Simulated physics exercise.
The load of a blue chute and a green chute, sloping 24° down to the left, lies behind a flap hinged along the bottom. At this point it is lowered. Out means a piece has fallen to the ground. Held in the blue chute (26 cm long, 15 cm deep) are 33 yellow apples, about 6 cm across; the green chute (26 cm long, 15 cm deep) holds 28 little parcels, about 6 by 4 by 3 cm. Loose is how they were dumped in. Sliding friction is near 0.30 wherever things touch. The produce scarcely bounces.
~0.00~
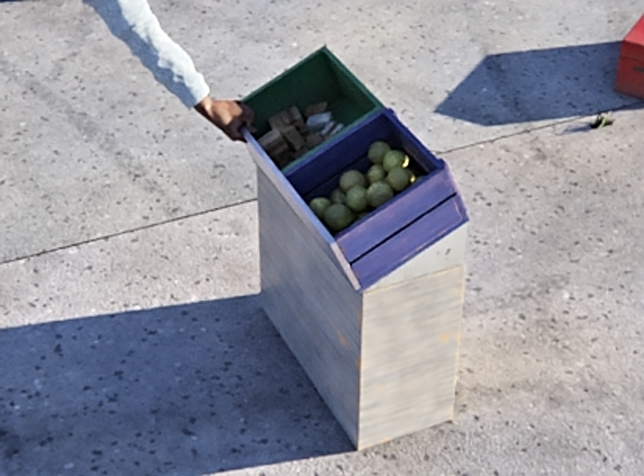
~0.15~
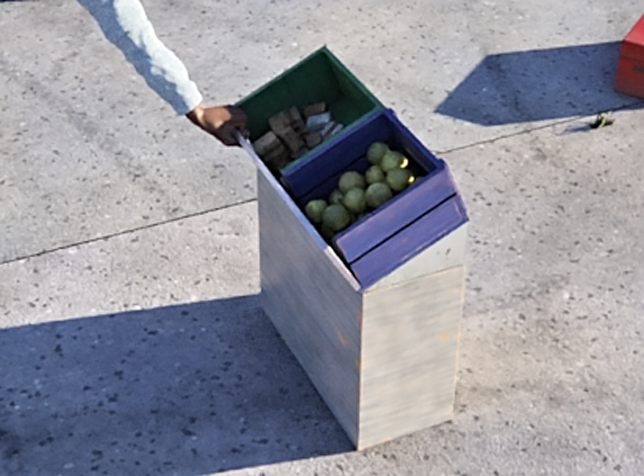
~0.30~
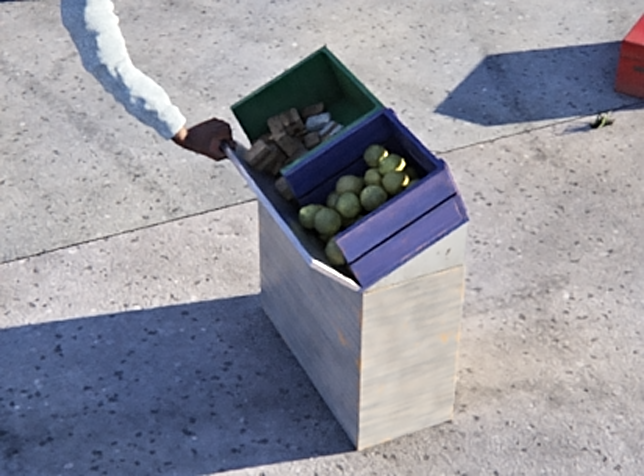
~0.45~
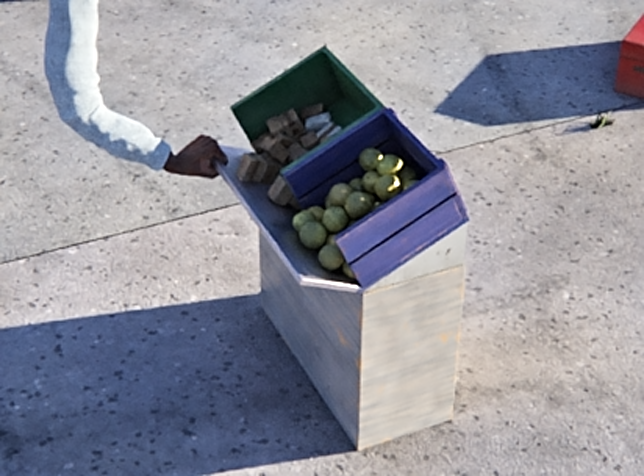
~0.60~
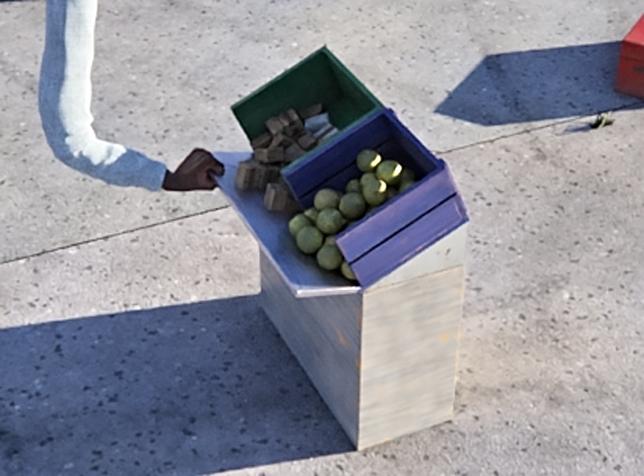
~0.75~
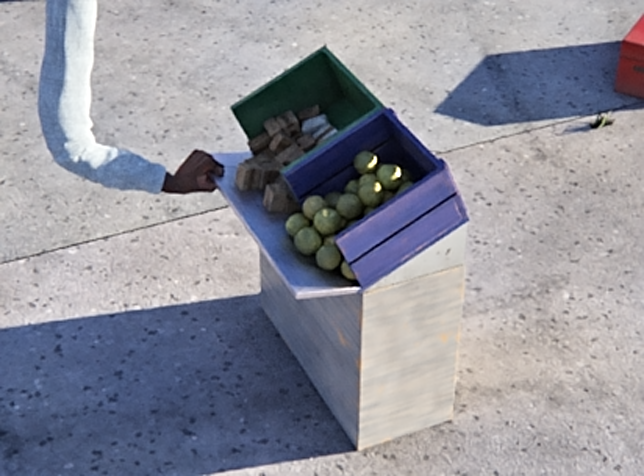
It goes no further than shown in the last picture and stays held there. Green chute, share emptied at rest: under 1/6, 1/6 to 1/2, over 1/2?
Under 1/6.
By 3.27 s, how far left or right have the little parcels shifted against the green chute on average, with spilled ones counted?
About 6 cm to the left.
After 1.15 s, the blue chute has all 33 and the green chute has all 28.
After 1.66 s, the blue chute has all 33 and the green chute has all 28.
After 2.36 s, the blue chute has all 33 and the green chute has all 28.
When it is over (at 3.27 s), the blue chute has all 33 and the green chute has all 28. Asked share, 0 of 28, 0 per cent.
